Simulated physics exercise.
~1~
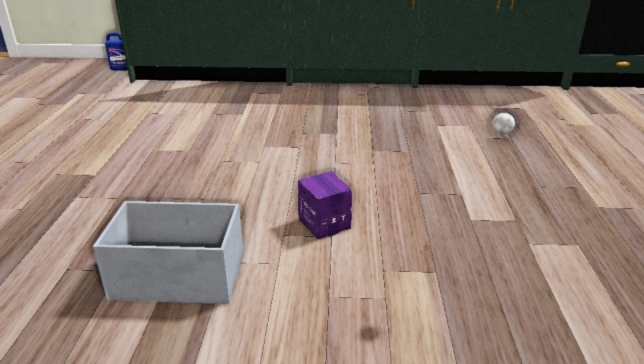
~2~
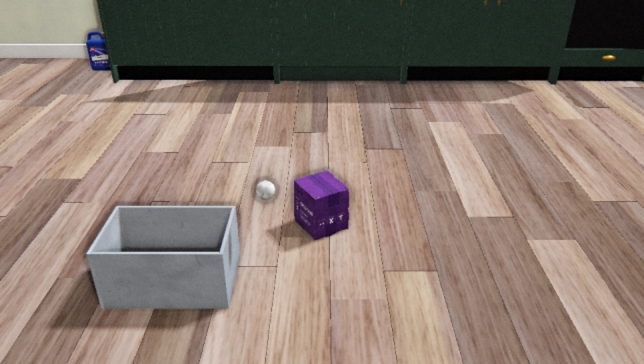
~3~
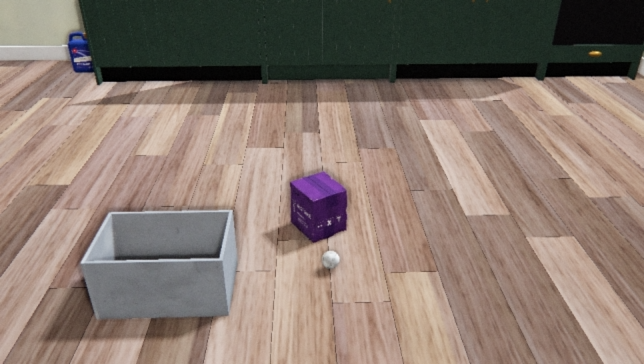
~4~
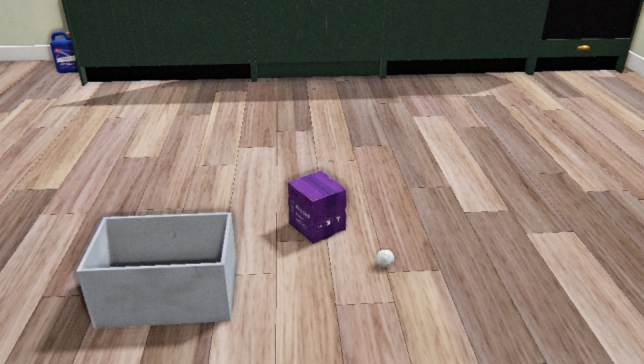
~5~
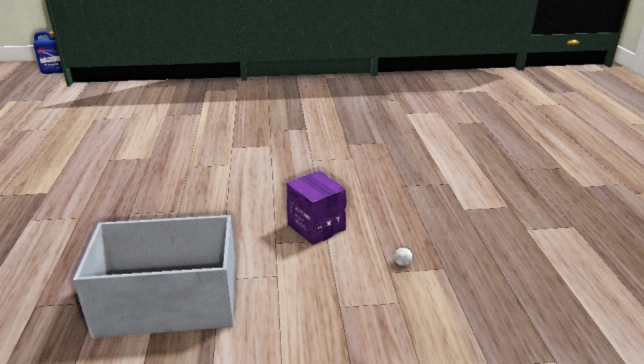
A dark green cabinet runs along the back of a room with a wood plank floor, seen from above at an angle that drifts slightly sideways. An open grey box sits at the lower left, a purple parcel stands near the middle, and a blue container is at the far left by the wall. A small white ball, first seen toward the back right, moves left to a spot between the box and the parcel. It then appears in front of the parcel, nearer the viewer, and travels right, slowing down. It ends on the floor to the parcel's right, outside the box, while the parcel stays in place.
